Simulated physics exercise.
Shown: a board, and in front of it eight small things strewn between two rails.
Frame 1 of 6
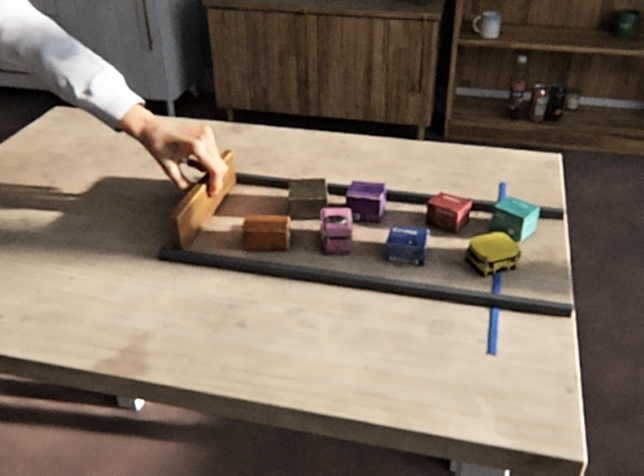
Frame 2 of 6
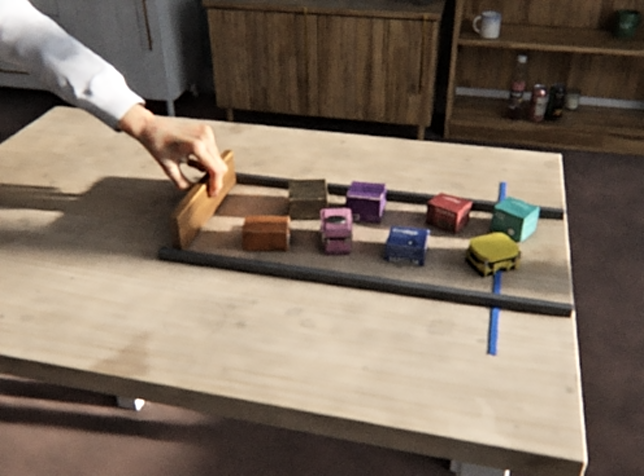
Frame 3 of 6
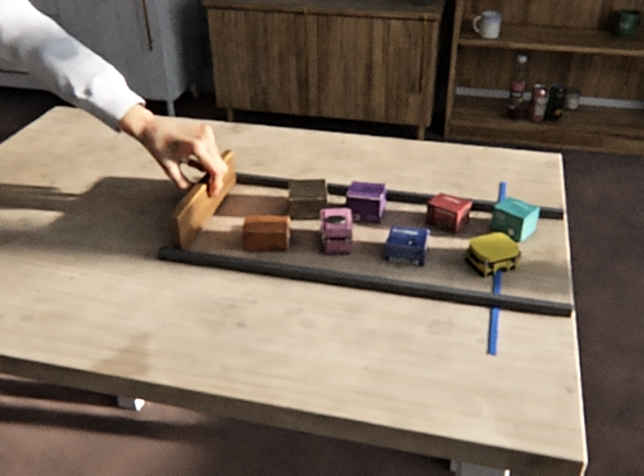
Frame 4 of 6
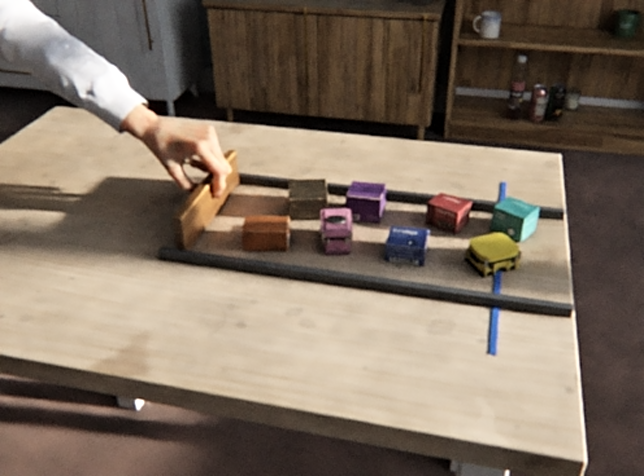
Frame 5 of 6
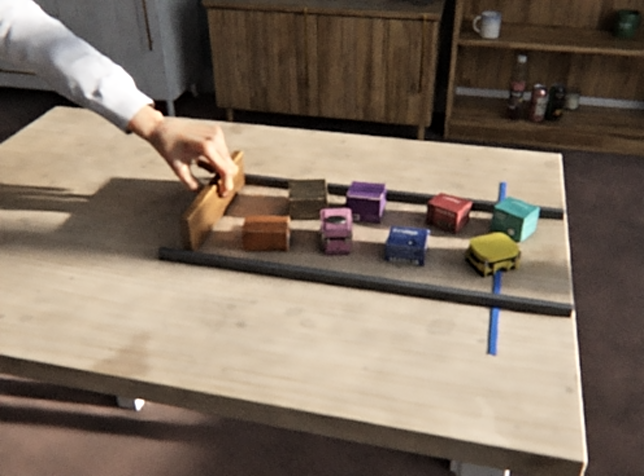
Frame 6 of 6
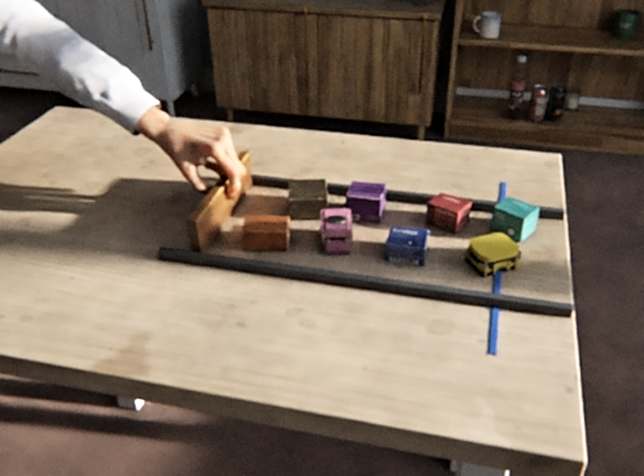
On a wooden table, a hand slides an upright board slightly right toward eight small objects.
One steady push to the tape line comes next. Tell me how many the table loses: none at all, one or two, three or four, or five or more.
Three to four go over.
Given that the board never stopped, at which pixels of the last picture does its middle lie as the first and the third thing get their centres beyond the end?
I'd put the first at about (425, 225) and the next at about (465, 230).
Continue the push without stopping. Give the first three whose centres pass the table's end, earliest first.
In order: The turquoise box, the yellow case and the red box.
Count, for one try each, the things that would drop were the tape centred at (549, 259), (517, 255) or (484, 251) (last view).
Try by try, 8, 5 and 3.
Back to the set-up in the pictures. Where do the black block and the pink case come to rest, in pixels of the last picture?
Close to (523, 227); the other close to (529, 253).
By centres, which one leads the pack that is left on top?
Result - foremost is the purple box.
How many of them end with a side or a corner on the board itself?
Number in contact with it: 3.
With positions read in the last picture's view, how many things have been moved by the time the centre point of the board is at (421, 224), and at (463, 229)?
Counts: 8 and 8.
Early on, none off yet; turquoise box at rest near (515, 219); yellow case at rest near (493, 255); red box at rest near (448, 212).
Finally, the number that fall off is three or four; lost, blue box, red box, yellow case and turquoise box.
